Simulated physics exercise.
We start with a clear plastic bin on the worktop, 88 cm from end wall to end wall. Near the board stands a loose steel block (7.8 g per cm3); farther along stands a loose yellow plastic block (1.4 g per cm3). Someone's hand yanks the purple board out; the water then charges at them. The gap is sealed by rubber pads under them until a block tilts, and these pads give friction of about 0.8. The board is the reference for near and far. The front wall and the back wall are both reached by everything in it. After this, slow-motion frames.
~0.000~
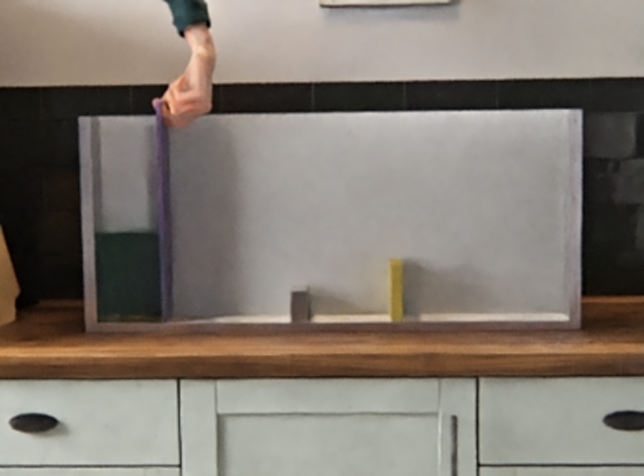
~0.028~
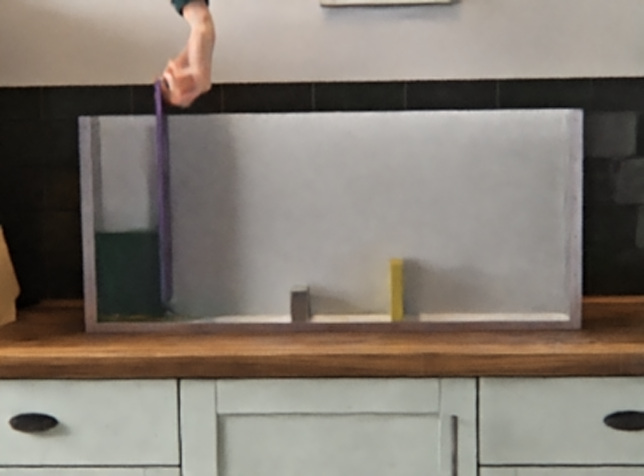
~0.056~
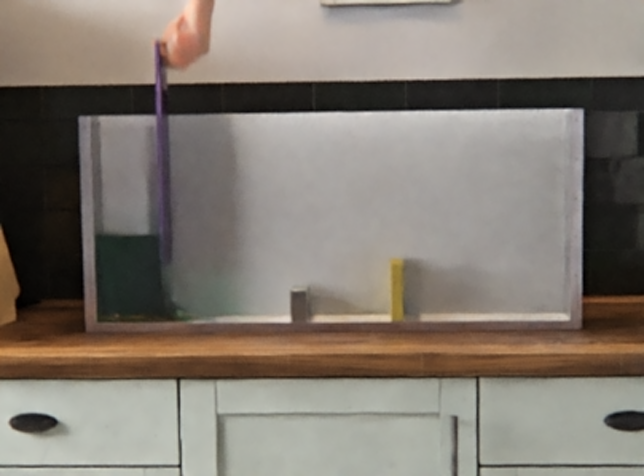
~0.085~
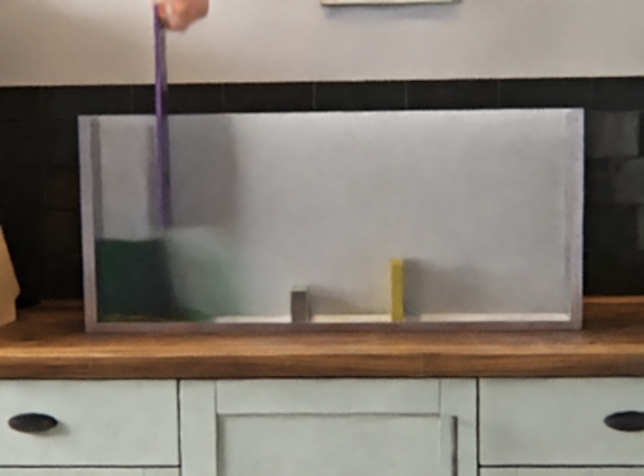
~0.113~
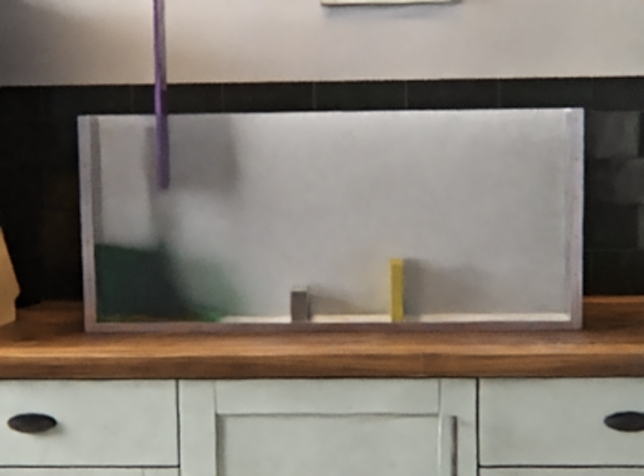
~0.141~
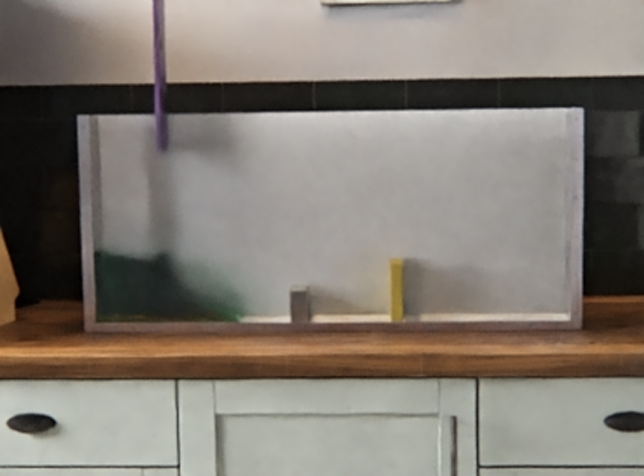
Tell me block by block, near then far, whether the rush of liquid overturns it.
Near one: It holds; far one: Over it goes.
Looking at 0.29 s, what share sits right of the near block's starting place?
Share: Some 0 per cent.
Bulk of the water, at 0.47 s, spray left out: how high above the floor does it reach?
Roughly 30.5 centimetres.
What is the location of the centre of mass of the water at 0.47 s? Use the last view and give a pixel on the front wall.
Centre of mass, last view: Approx. (235, 290).
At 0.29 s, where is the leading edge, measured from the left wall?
Roughly 38 cm out.
After 0.29 s the front has run 38 cm from the left wall, the near block is upright and the far block is upright.
After 0.47 s the near block is upright and the far block is upright.
After 0.76 s the near block is upright and the far block leans 19°.
In the end the near block is upright and the far block lies flat; 11 per cent of the water is past where the far block first stood.
